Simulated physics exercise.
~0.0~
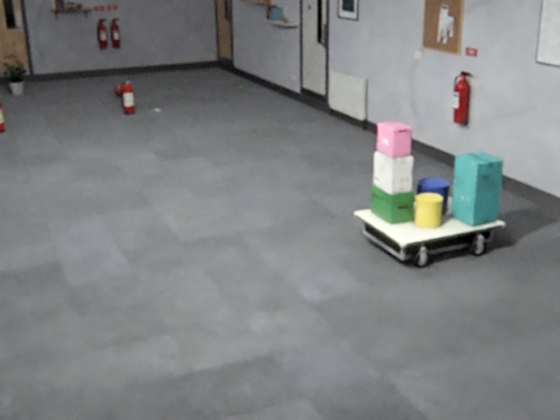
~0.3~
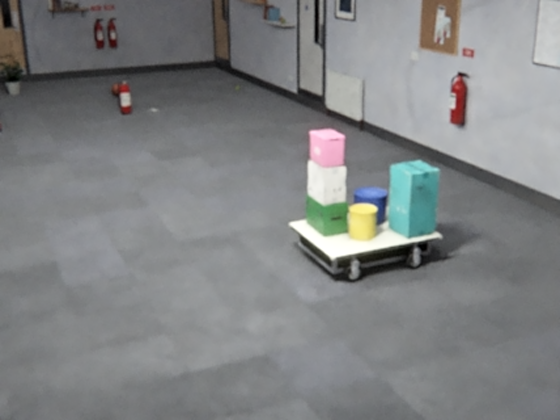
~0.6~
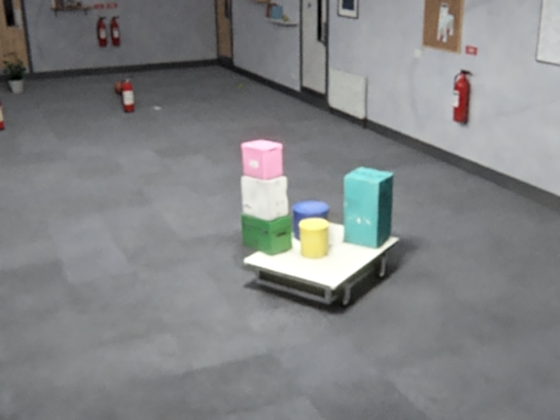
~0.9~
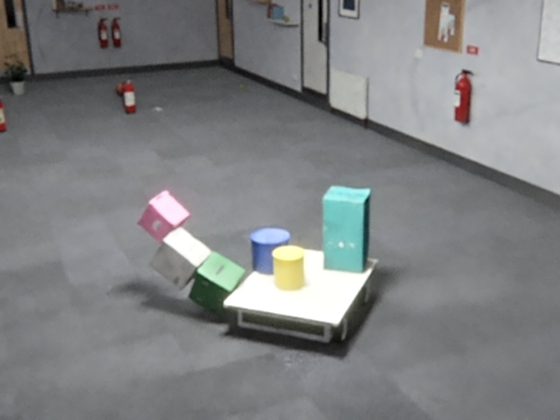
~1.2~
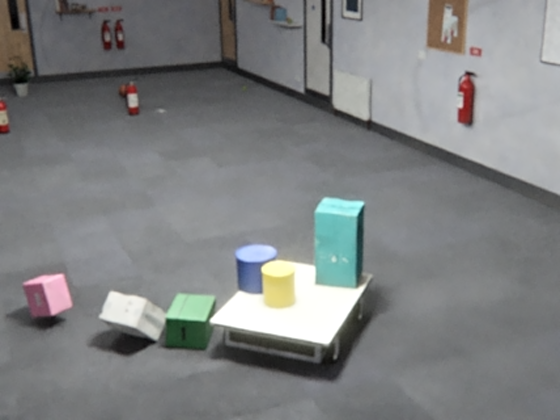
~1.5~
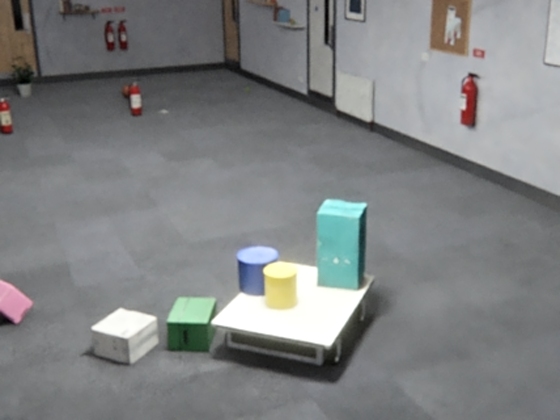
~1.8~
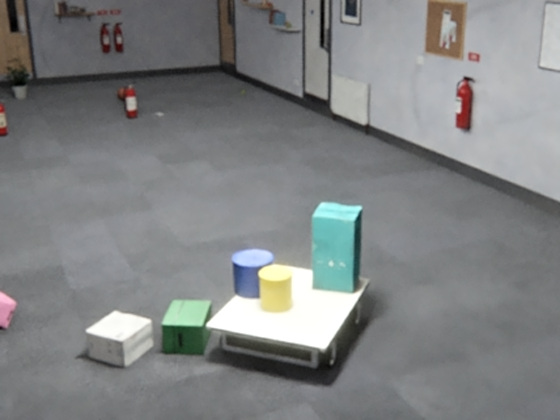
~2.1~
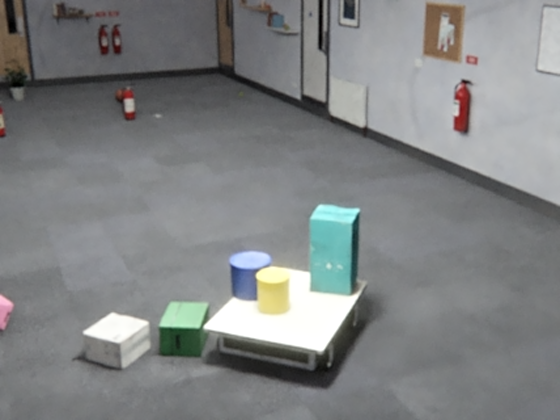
Grey-floored room with flat cart rolling left and turning, stacked pink, white and green boxes toppling off, turquoise box and pails staying aboard.
